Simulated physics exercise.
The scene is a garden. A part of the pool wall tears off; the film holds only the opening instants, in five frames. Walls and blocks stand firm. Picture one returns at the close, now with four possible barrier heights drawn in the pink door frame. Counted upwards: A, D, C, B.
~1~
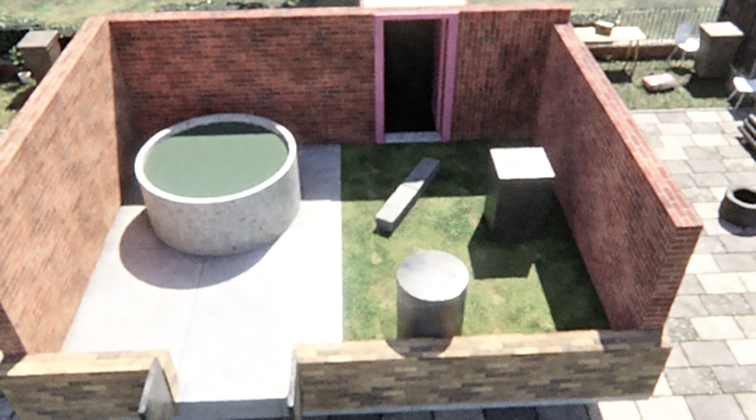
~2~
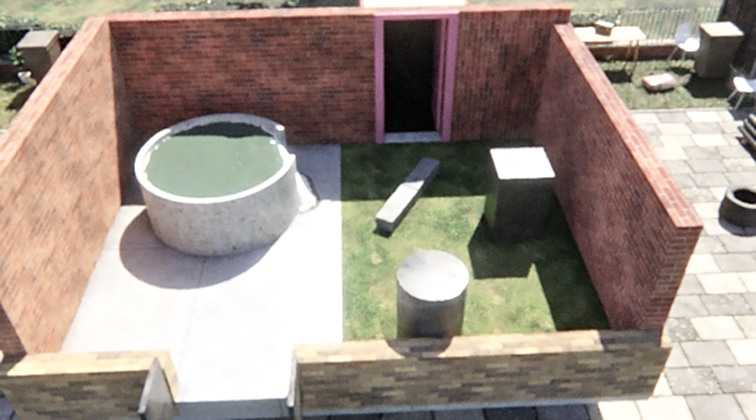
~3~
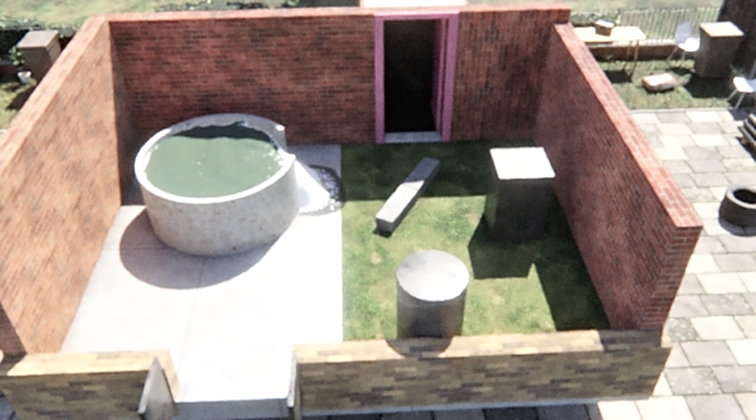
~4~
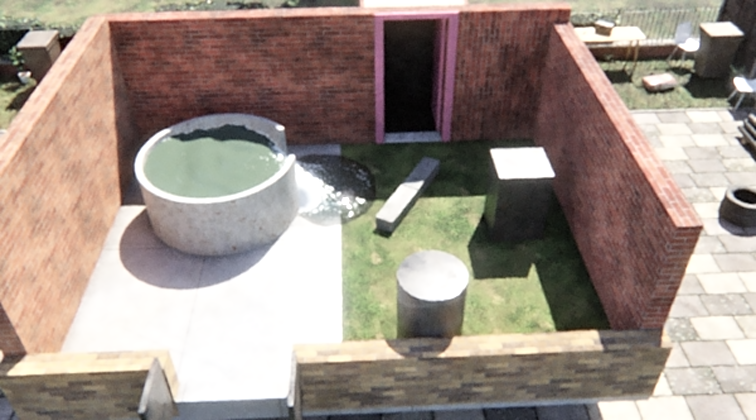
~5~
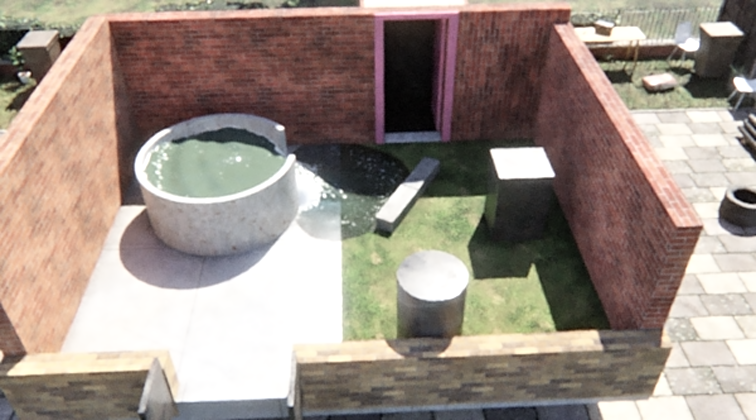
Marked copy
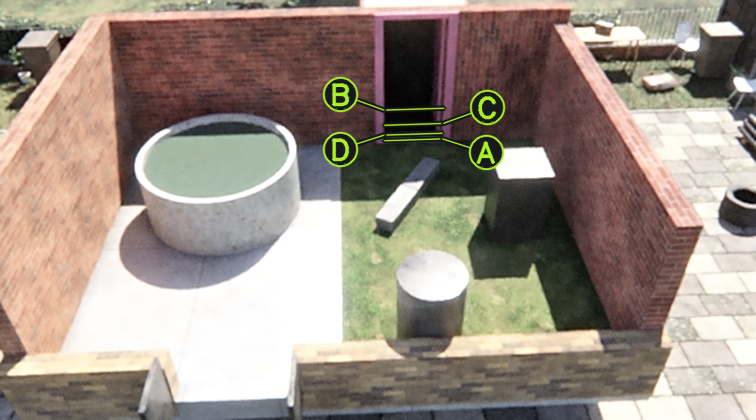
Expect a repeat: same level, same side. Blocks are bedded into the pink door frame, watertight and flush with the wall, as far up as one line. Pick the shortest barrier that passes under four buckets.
Choose C.
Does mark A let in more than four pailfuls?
Yes.
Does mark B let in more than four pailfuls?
No, not at all.
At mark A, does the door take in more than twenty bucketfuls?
Yes, clearly.
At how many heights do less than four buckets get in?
Two of them.
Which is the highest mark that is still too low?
Mark D.
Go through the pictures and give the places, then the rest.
Water in the pool at rest, its middle at (218, 159); foot of the pink doorway at (413, 142); open gate at (230, 342), in the first frame.
In the second frame, 1 % of the ground under water, visible out to (301, 193).
In the third frame, 3 % of the ground under water, visible out to (329, 171).
In the fourth frame, 6 % of the ground under water, visible out to (362, 168).
In the fifth frame, 12 % of the ground under water, visible out to (404, 172).
In lime, A at (413, 139); B at (414, 109); C at (413, 124); D at (413, 134); from the bottom up A, D, C, B.
Choosing A, dozens of bucketfuls pour in.
Choosing B, nothing gets over.
Choosing C, a splash gets over, under a bucket.
Choosing D, about 10 bucketfuls get in.
